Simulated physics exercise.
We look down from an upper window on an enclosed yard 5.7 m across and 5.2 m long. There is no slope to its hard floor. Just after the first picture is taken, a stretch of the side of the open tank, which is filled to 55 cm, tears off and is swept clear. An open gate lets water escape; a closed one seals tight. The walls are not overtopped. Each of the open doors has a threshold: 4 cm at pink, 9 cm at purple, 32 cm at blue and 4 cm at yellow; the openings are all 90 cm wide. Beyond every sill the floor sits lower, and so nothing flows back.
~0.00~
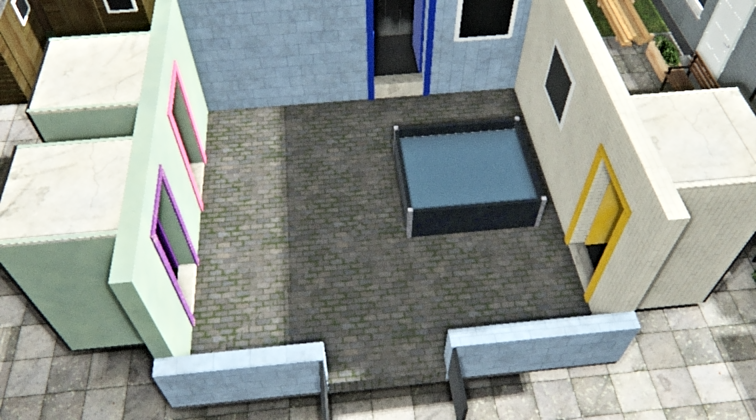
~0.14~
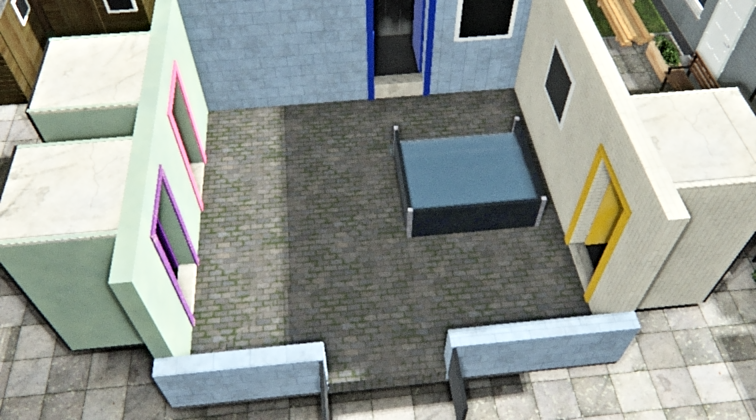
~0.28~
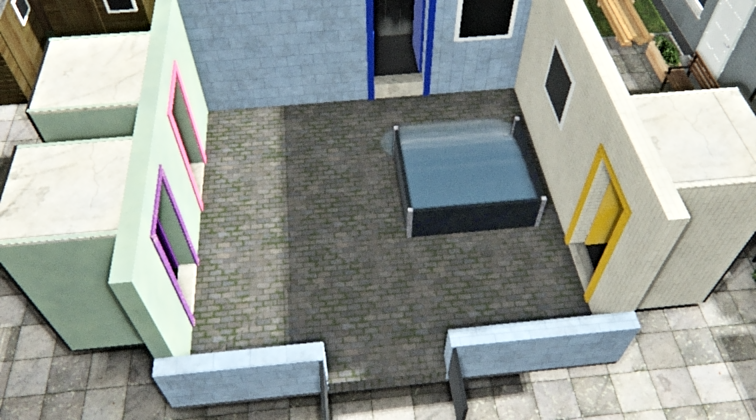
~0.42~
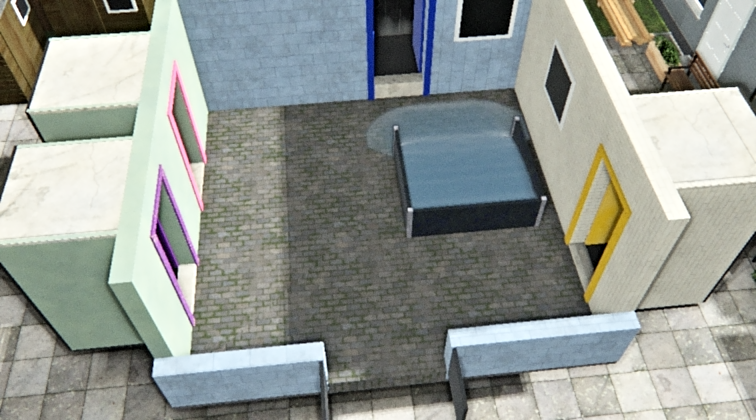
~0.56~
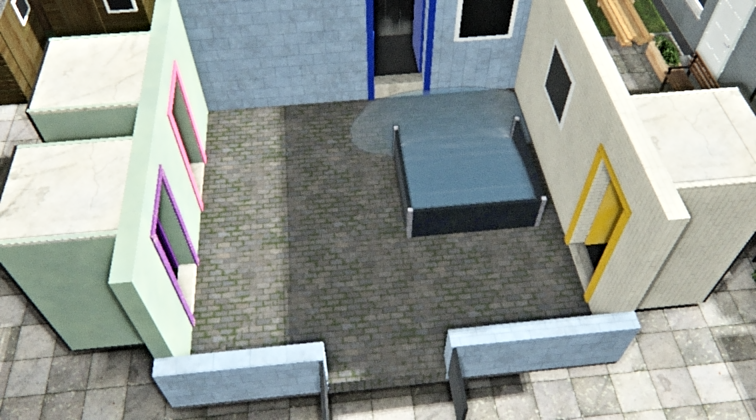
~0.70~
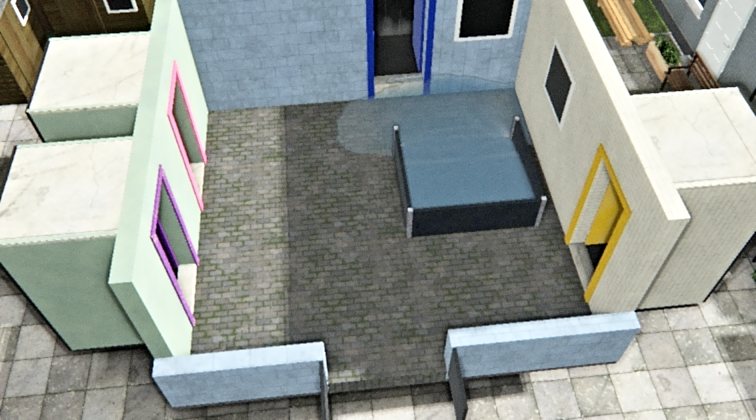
At first, still blue water fills a dark-sided open tank in a paved yard walled in pale green, blue and cream. Then water pours out over the tank's far side and spreads in a thin, rounded sheet across the paving, creeping toward the blue wall and out to the left.
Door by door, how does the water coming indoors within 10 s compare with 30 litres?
The pink door lets in more than that; the purple door lets in no more than that; the blue door lets in no more than that; the yellow door lets in no more than that.
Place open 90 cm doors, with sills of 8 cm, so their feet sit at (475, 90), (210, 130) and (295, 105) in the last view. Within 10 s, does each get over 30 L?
In sequence the answers are more than that, more than that and less than that.
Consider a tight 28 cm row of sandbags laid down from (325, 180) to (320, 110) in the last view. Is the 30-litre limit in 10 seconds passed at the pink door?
Checked against the limit, pink is fine.
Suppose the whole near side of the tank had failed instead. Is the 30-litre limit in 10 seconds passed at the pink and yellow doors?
Pink stays inside, yellow goes beyond, judged against that limit.
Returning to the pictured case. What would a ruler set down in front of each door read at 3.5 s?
In centimetres - pink: 11, purple: 1, blue: 14, yellow: 7.
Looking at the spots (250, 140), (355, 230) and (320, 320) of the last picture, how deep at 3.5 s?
First spot near 5 cm, second near 0 cm, third near 0 cm.
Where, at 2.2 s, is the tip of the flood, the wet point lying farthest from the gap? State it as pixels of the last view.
I'd mark it close to (208, 117).
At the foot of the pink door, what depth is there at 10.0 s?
Roughly 6.5 centimetres.
After 1.4 s water covers 15 % of the floor and is deepest (42 cm) near (504, 94); pink door not reached, purple door not reached, blue door 33 cm at the sill, 4 L in, yellow door not reached.
After 2.2 s water covers 30 % of the floor and is deepest (33 cm) near (504, 94); pink door not reached, purple door not reached, blue door 27 cm at the sill, 8 L in, yellow door not reached.
After 3.5 s water covers 50 % of the floor and is deepest (22 cm) near (597, 339); pink door 11 cm at the sill, 16 L in, purple door not reached, blue door 14 cm at the sill, 8 L in, yellow door 7 cm at the sill, 1 L in.
After 6.0 s water covers 80 % of the floor and is deepest (14 cm) near (189, 380); pink door 9 cm at the sill, 73 L in, purple door 5 cm at the sill, 0 L in, blue door 7 cm at the sill, 8 L in, yellow door 3 cm at the sill, 6 L in.
After 10.0 s water covers 95 % of the floor and is deepest (8 cm) near (189, 380); pink door 6 cm at the sill, 97 L in, purple door 7 cm at the sill, 0 L in, blue door 6 cm at the sill, 8 L in, yellow door 3 cm at the sill, 6 L in.
